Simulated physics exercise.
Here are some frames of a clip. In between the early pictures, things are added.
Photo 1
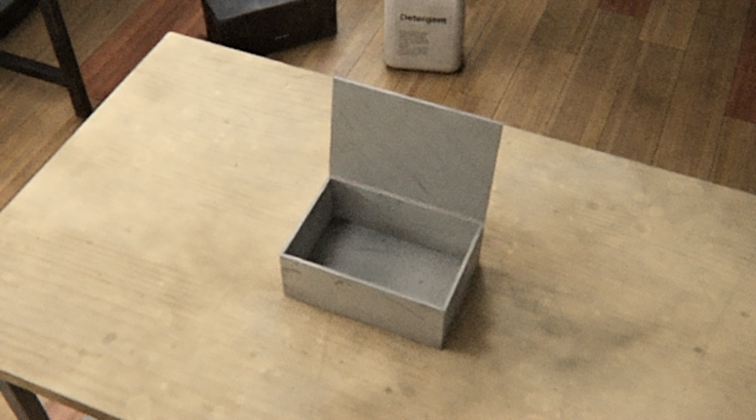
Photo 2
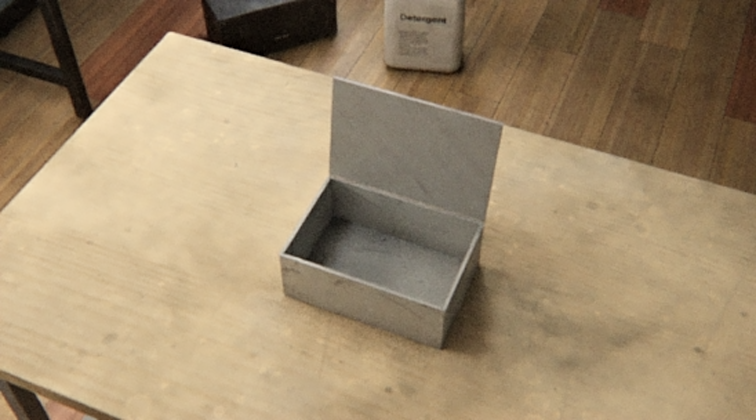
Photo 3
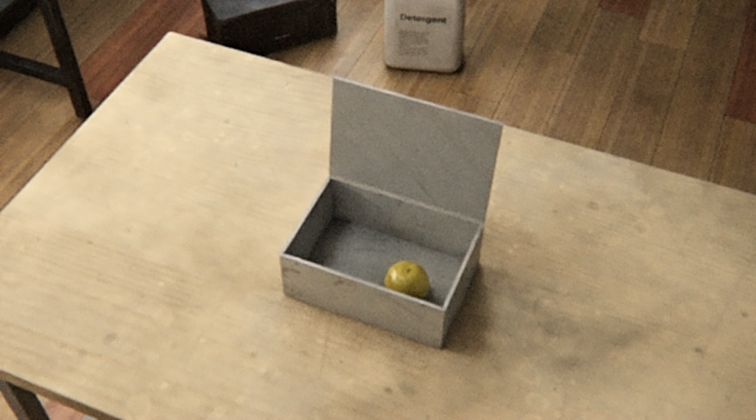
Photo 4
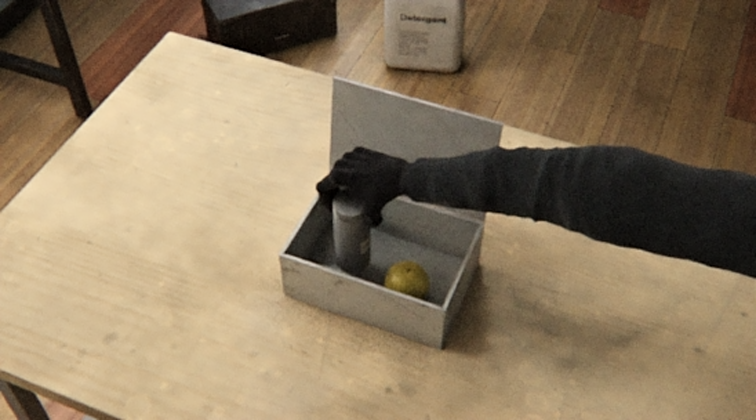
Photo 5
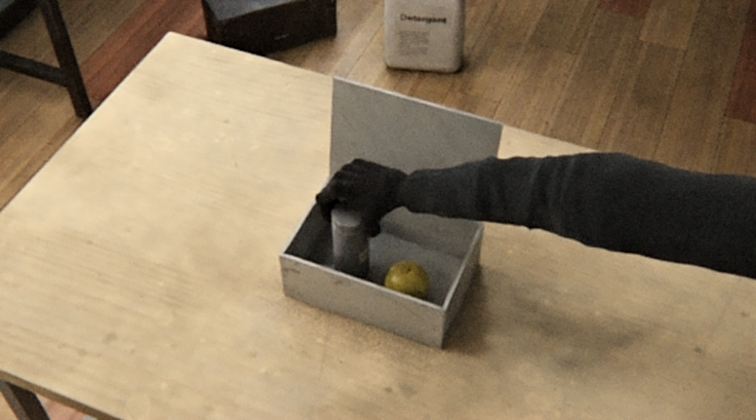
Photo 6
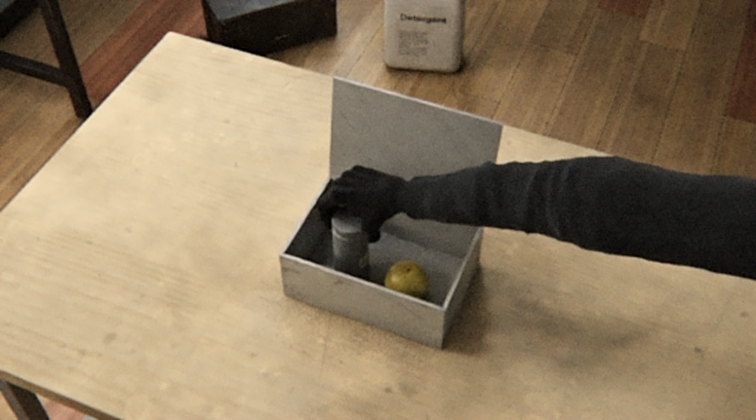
In the video, an open, empty grey box stands on a wooden table, and a yellowish round fruit appears inside it. A dark-gloved hand then holds a grey jar inside the box, left of the fruit, lowering it slightly.
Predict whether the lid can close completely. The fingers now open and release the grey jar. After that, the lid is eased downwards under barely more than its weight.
Prediction: The lid cannot close completely.
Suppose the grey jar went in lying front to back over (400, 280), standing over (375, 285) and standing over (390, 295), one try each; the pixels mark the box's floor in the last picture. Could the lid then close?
First try: It sits on the rim; second try: It is held up; third try: It shuts flat.
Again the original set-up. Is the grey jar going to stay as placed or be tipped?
Once everything settles, it keeps its original angle.
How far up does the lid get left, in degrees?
The lid sits around 30° above the rim.
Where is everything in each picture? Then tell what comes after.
In the first picture, the last thing is not in view yet.
In the second picture, the last thing is not in view yet.
In the third picture, the last thing is not in view yet.
The fourth picture shows on its way; grey jar (352, 231).
The fifth picture shows on its way; grey jar (351, 241).
The sixth picture shows in place under the hand; grey jar (351, 247).
Then, 1.20 s past the last view, lid starting down.
Then, 1.70 s past the last view, lid 46° above the rim.
Then, 2.00 s past the last view, lid 28° above the rim.
Then, 4.20 s past the last view, grey jar resting near (351, 247).
Finally, lid 29° above the rim; both still in place. Final places as the last picture's camera would see them, grey jar near (351, 247).
